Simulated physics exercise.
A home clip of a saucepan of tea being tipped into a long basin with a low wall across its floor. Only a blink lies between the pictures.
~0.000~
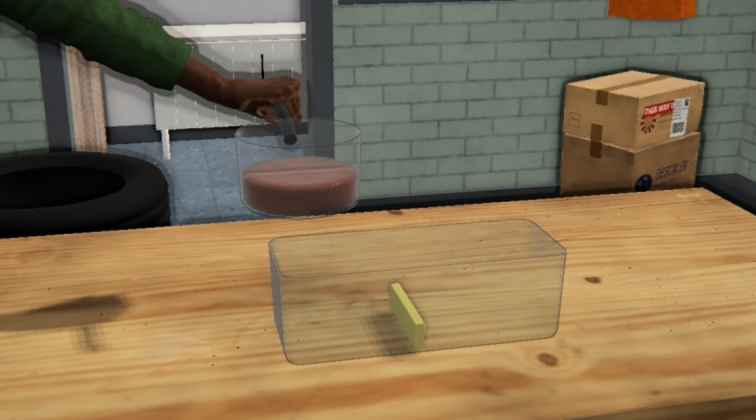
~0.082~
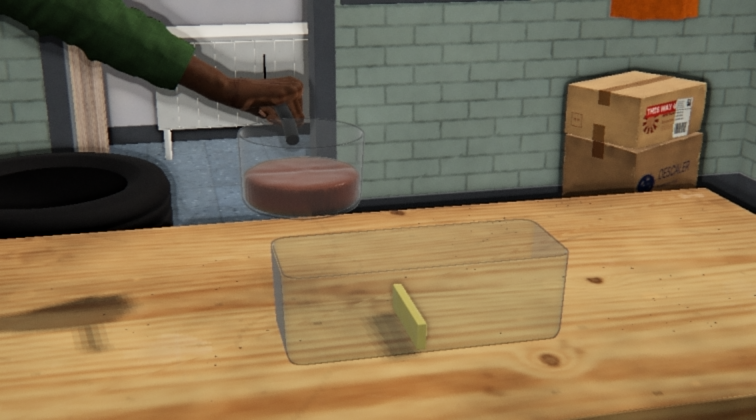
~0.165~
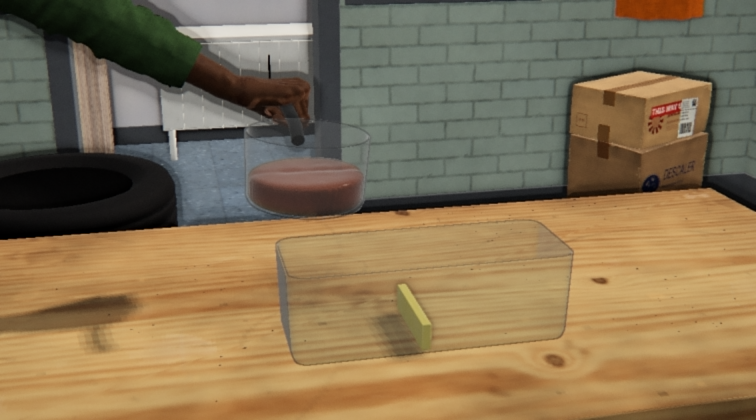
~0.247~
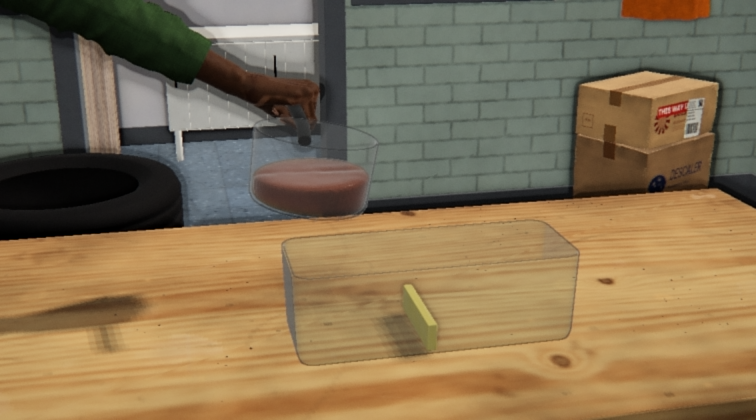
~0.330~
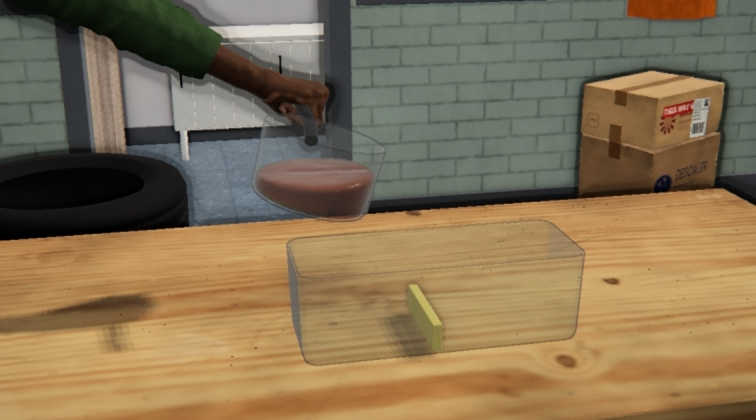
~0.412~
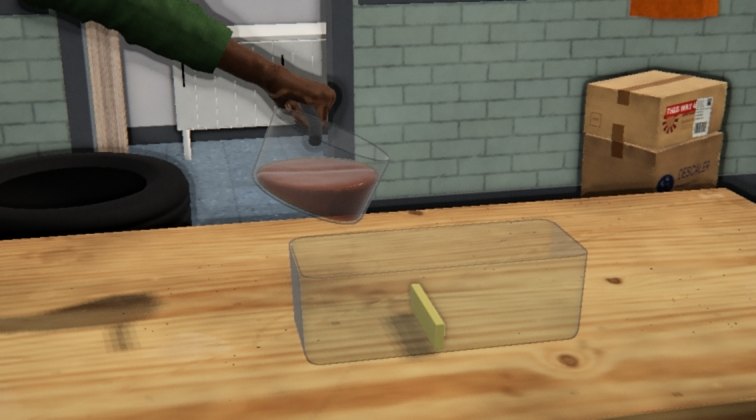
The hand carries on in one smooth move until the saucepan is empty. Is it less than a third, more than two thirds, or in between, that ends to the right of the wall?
The share right of the wall is not even a third.
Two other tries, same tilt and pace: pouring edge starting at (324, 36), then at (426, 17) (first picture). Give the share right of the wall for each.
Roughly 5 per cent, and 90 per cent.
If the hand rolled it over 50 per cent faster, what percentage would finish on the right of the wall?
About 15 per cent.
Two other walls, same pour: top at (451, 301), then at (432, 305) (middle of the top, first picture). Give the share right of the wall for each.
First some 10, then 10 per cent.
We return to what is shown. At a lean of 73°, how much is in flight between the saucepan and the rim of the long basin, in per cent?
About 20 per cent.
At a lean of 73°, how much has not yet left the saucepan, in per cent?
Some 70 per cent.
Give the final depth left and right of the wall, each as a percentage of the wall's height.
Left: 60 %. Right: 10 %.
A moment on, the saucepan is tipped part way and 69 per cent is still to pour, 9 is left of the wall and 1 right of it.
Next, the saucepan is tipped on its side and 20 per cent is still to pour, 51 is left of the wall and 19 right of it.
Then the saucepan is tipped right over and 2 per cent is still to pour, 75 is left of the wall and 21 right of it.
Later the saucepan is tipped right over and 0 per cent is still to pour, 78 is left of the wall and 21 right of it.
At rest 78 per cent lies left of the wall, 22 right of it and 0 outside.
